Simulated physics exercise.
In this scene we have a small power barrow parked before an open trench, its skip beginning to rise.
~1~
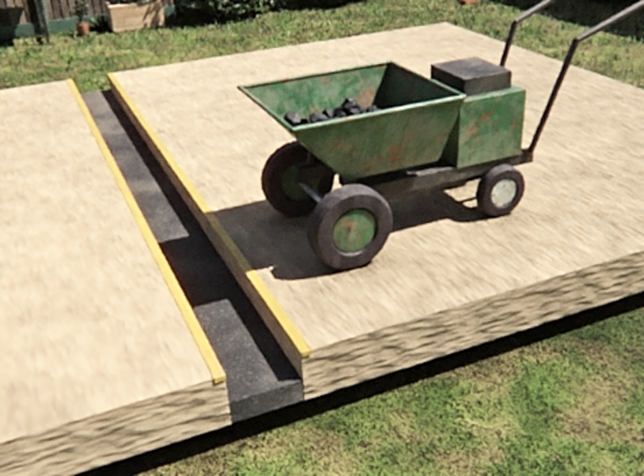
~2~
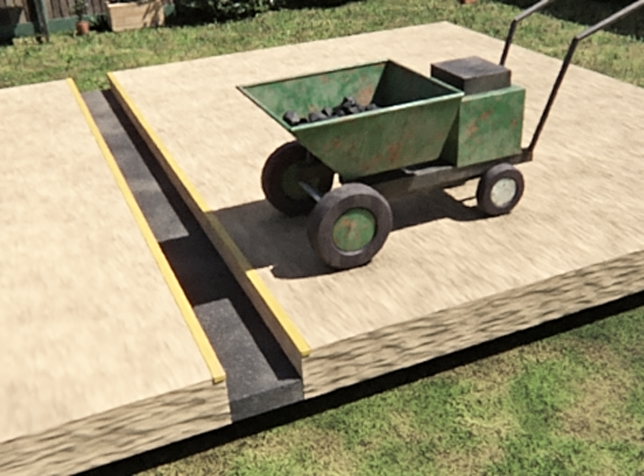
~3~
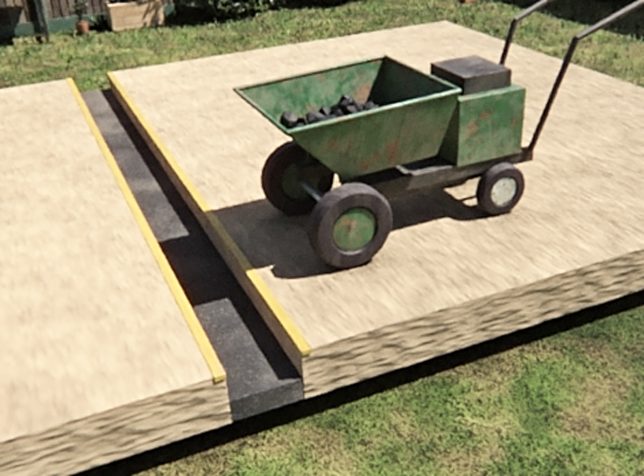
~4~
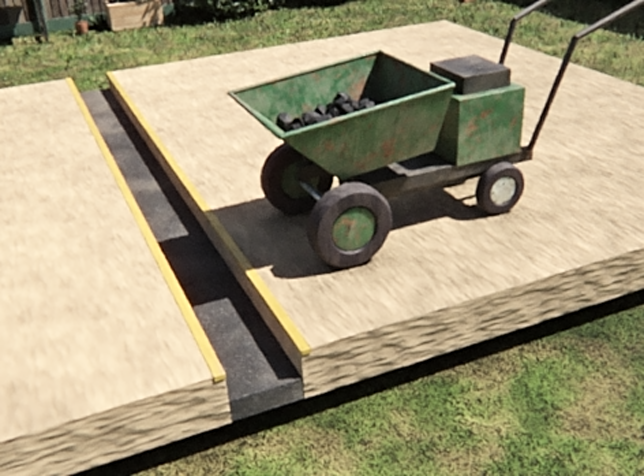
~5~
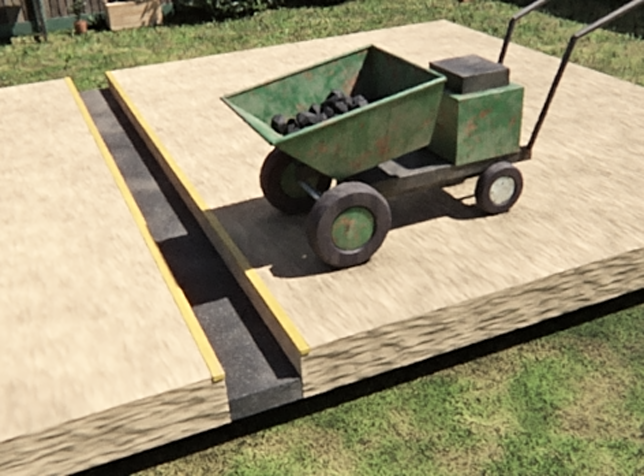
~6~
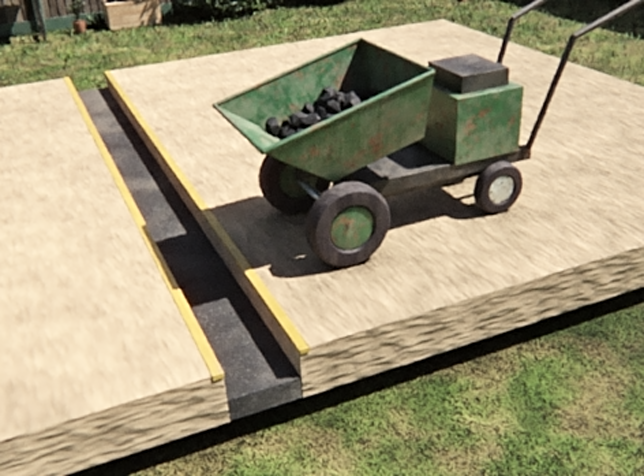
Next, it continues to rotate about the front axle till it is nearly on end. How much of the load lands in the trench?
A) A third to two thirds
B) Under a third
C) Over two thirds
Option C: Over two thirds.
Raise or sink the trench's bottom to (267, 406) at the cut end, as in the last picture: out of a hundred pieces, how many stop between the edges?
About 100 per cent.
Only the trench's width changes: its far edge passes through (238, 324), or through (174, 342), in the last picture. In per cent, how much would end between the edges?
Roughly 0 per cent, and 90 per cent.
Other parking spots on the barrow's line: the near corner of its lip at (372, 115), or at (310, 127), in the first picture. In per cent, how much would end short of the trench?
I'd put it at around 30 percent the first time and 0 percent the second.
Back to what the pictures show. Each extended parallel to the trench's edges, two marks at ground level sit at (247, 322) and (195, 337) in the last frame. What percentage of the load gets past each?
I'd say about 60 and about 0 in a hundred.
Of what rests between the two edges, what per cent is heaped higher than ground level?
Estimate: Near 10 in a hundred.
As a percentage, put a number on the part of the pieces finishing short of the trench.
My estimate is around 0 percent.
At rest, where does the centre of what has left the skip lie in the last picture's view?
It settles centred around (194, 279).
Soon, skip tipped steeply; all in the skip.
A while on, skip tipped right over; most in the skip; a small part in or heaped over the trench.
Towards the end, skip tipped right over; about a quarter in the skip; most in or heaped over the trench; a stray few beyond it.
Finally, skip tipped right over; about a quarter in the skip; most in or heaped over the trench; a stray few beyond it.
